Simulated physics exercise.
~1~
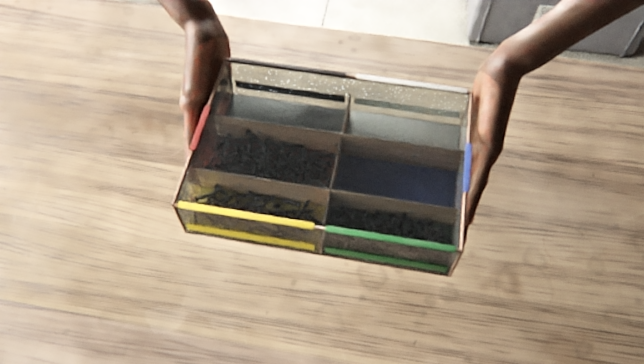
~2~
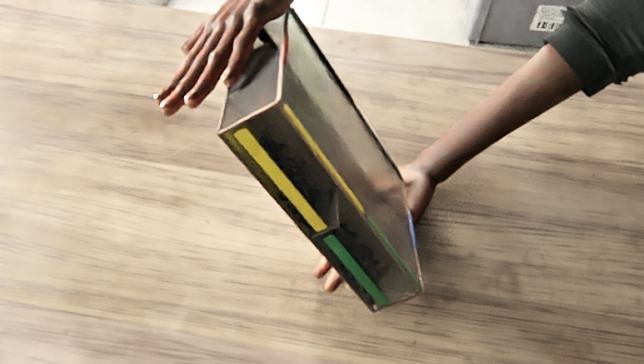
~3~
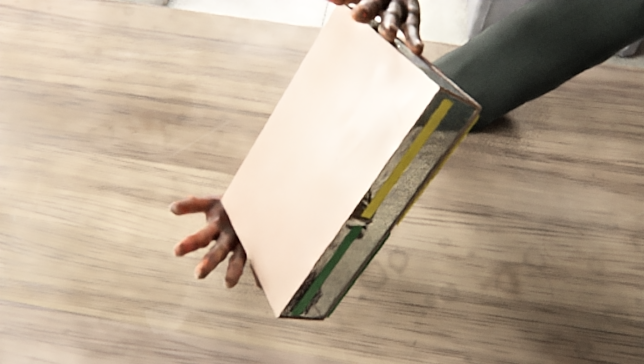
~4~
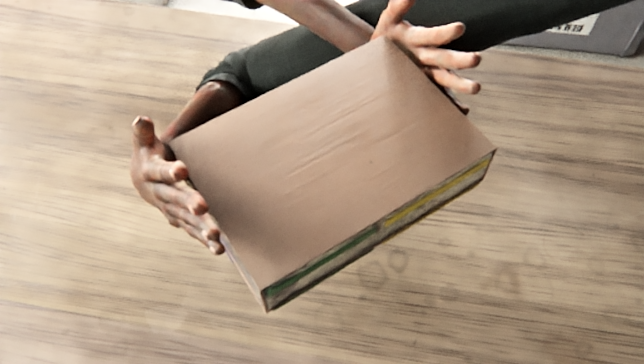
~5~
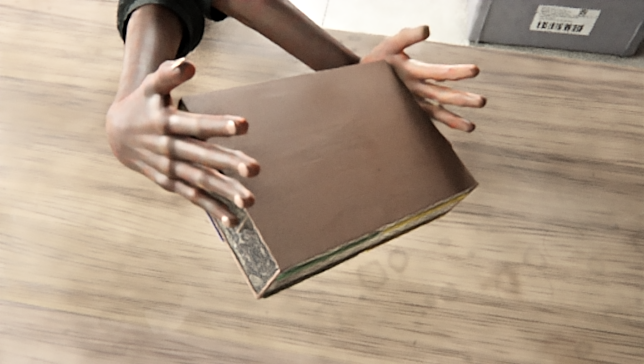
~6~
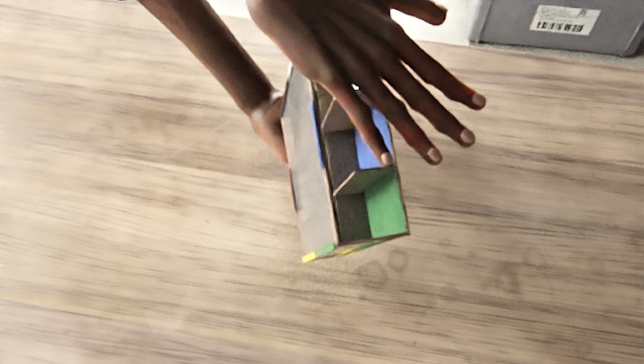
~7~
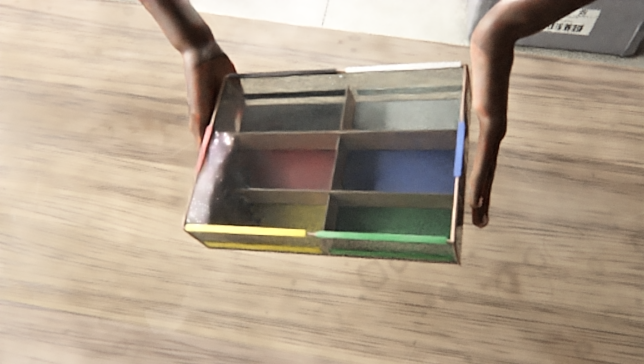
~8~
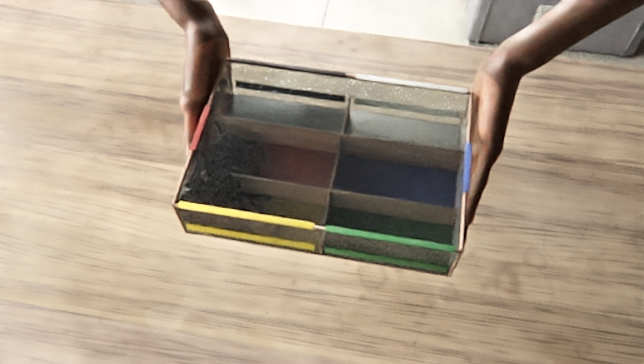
The footage shows two hands holding a clear-lidded, divided box with dark pieces in several compartments, turning it over until its plain base faces up, then rolling it upright again, leaving the dark pieces in the yellow and red compartments on the left.
